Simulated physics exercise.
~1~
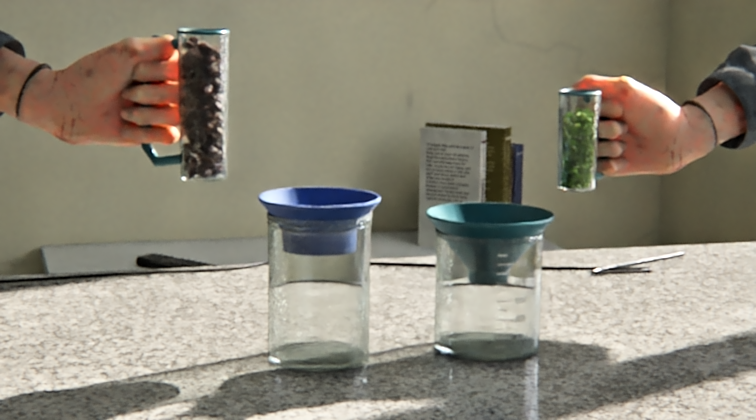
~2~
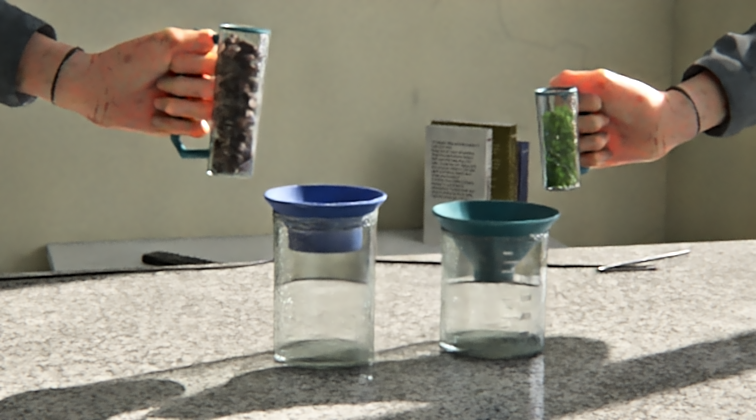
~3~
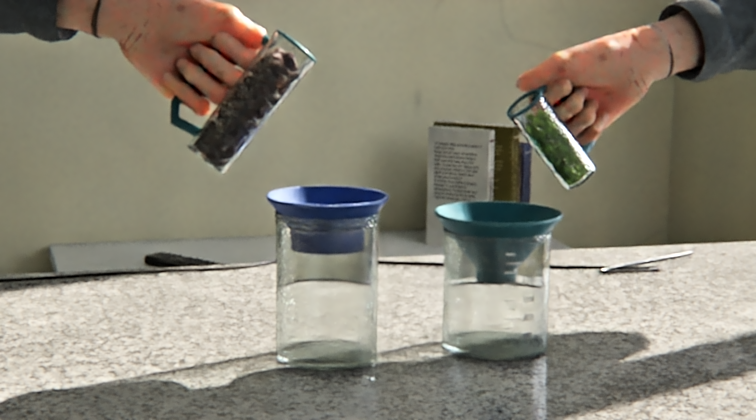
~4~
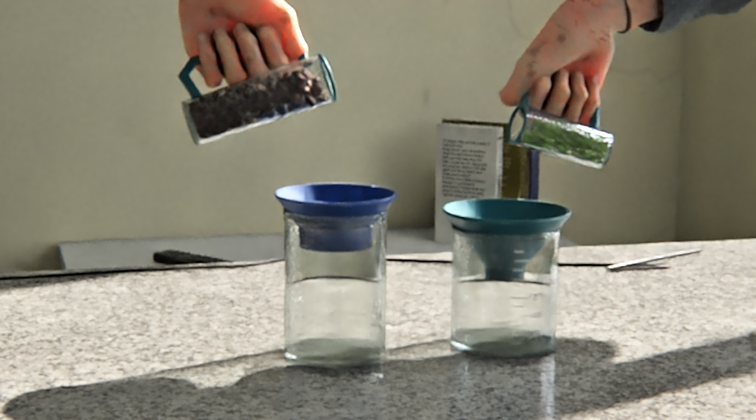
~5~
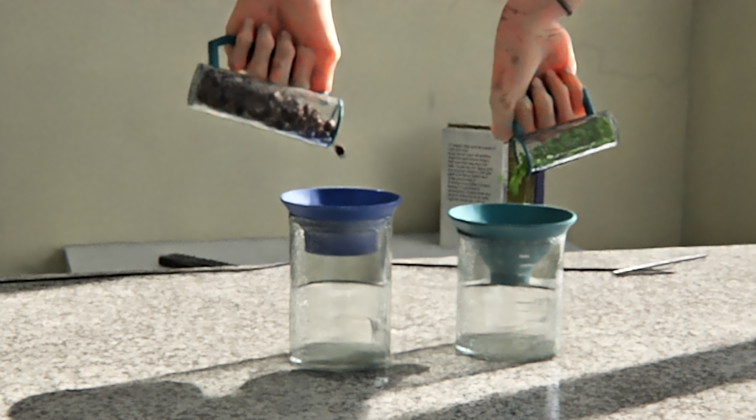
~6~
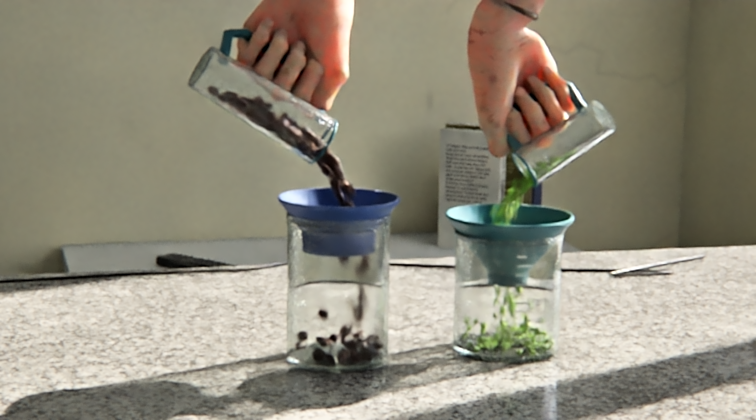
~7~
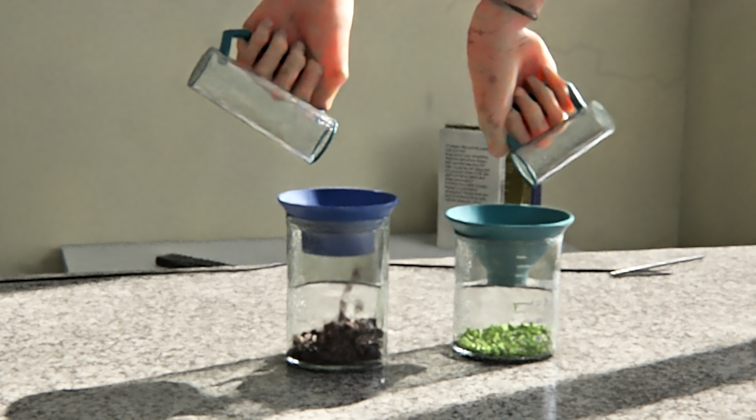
Two hands tip cups of dark and green pieces through funnels, emptying them into jars.
